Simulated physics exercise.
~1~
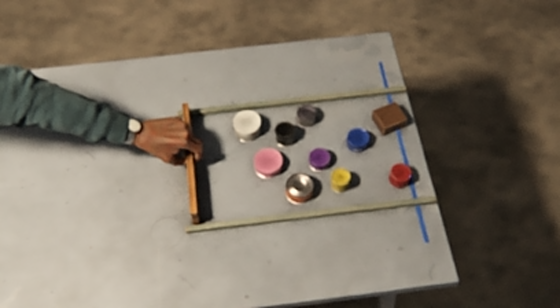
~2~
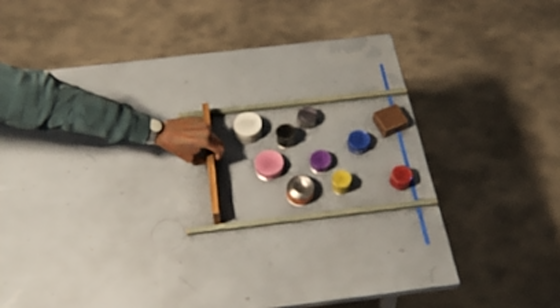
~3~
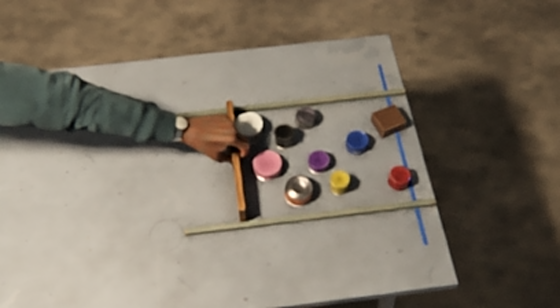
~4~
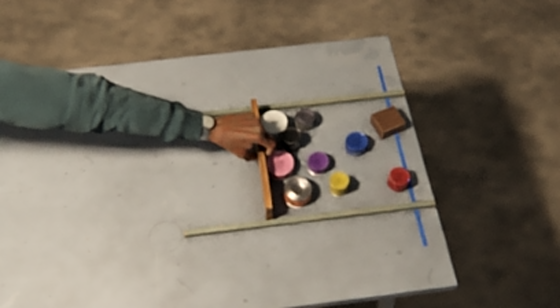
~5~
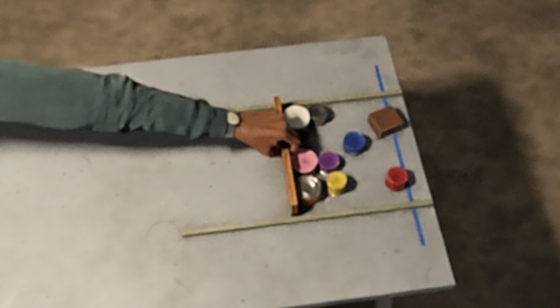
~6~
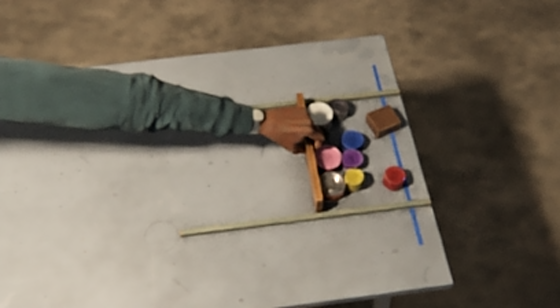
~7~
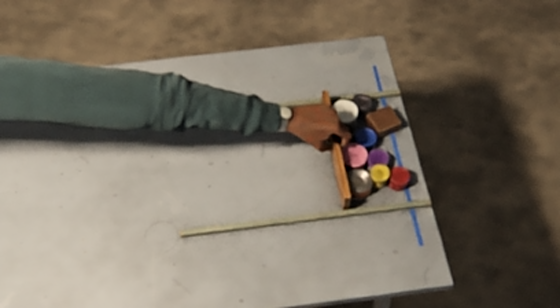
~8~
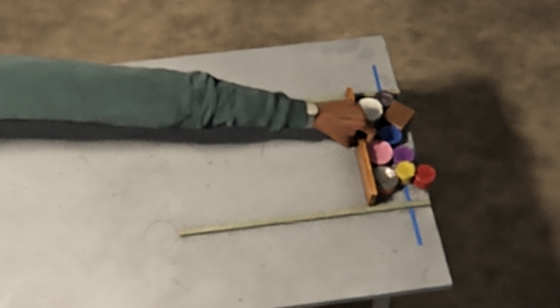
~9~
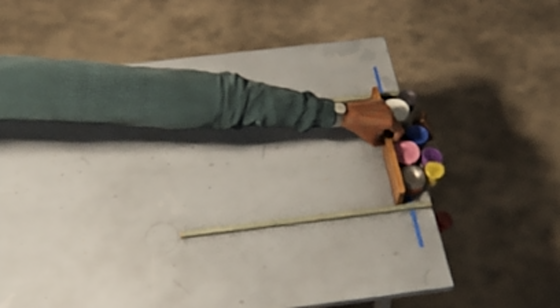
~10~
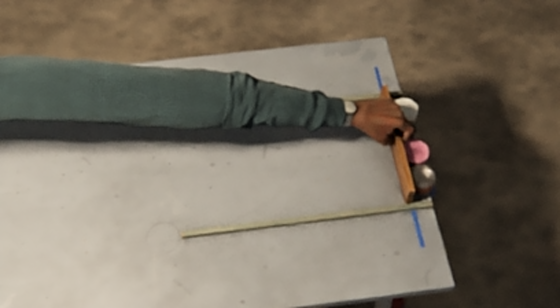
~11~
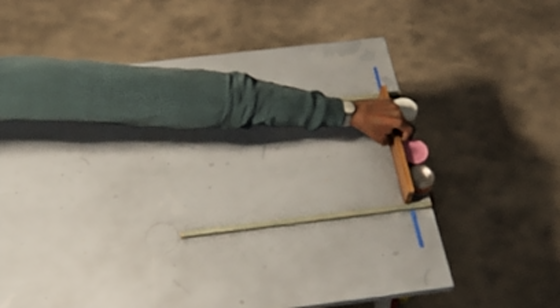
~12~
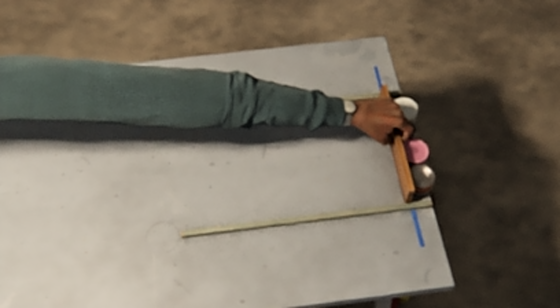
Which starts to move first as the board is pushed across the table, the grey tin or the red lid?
The grey tin starts to move first, as the board gathers the nearer pieces. The red lid stays still until the bunched pieces are pushed up to it near the tape.
